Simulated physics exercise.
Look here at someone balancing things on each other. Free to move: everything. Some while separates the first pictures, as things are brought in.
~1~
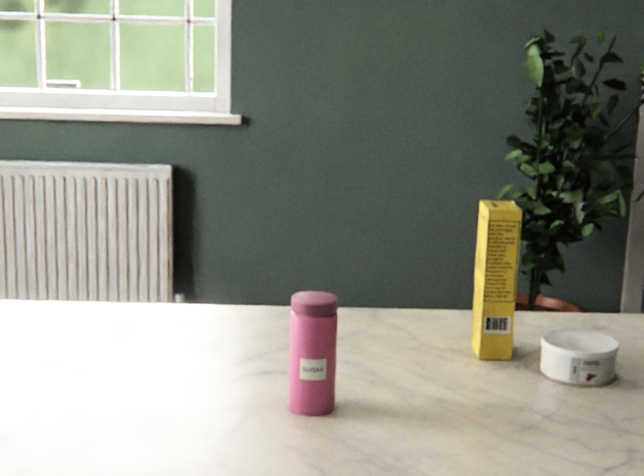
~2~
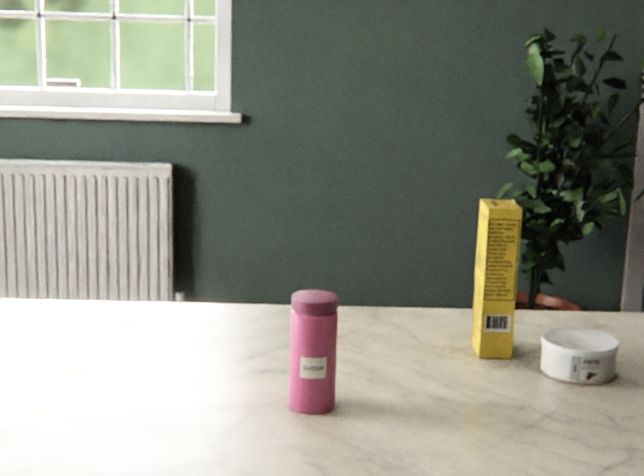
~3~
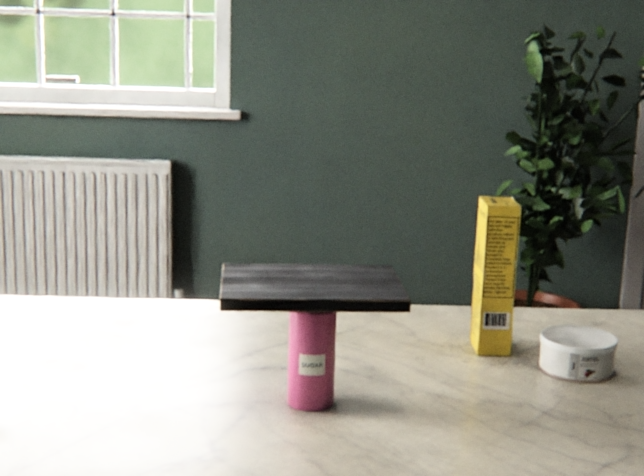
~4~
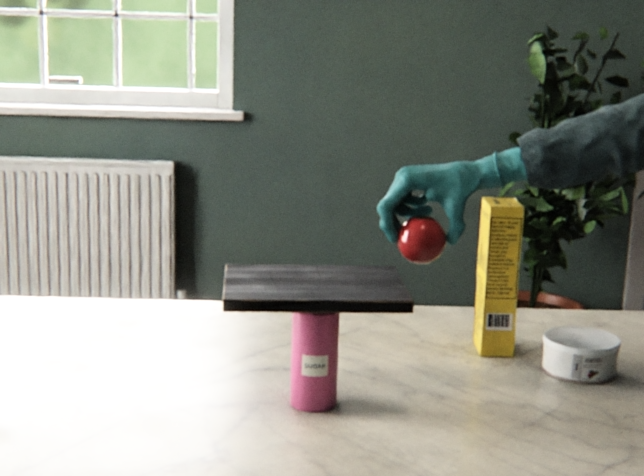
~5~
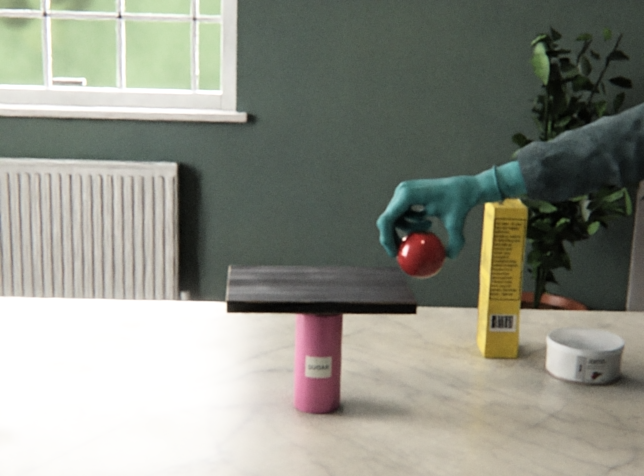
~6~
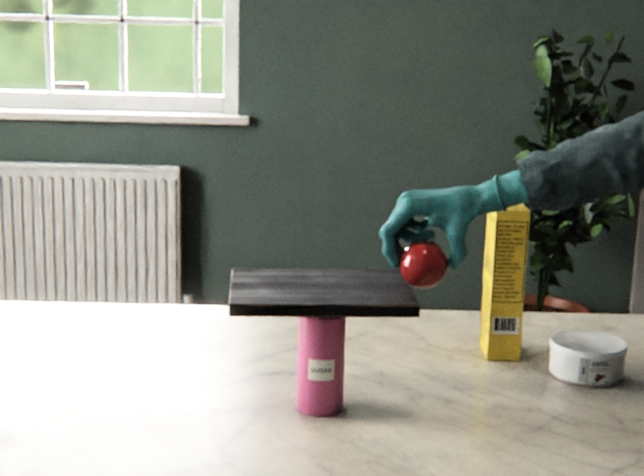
The footage shows a pink container on a pale tabletop, then a black board lying across its top. A teal-gloved hand from the right lowers a round red object to the board's right edge, still gripping it.
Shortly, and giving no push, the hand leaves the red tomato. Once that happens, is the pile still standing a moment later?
No - so the pile doesn't survive that.
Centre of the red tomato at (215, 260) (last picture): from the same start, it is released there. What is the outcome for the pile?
Then it gives way.
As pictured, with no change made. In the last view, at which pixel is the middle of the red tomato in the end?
The object finishes somewhere near (468, 389).
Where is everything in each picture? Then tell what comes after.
The last thing is not in view yet, in the first frame.
The last thing is not in view yet; pink jar (313, 352), in the second frame.
The last thing is not in view yet; black board (312, 286), in the third frame.
Coming down; red tomato (422, 240); pink jar (315, 350), in the fourth frame.
Coming down; red tomato (421, 254); black board (318, 289), in the fifth frame.
Set down, still held; red tomato (424, 265); pink jar (321, 354), in the sixth frame.
Then, 0.30 s on from there, red tomato now fallen.
Then, 0.40 s on from there, things are still on the move.
In the end, fallen, red tomato; the other 4 unmoved. At the end, from the last picture's camera, red tomato near (468, 389). The pile comes apart.
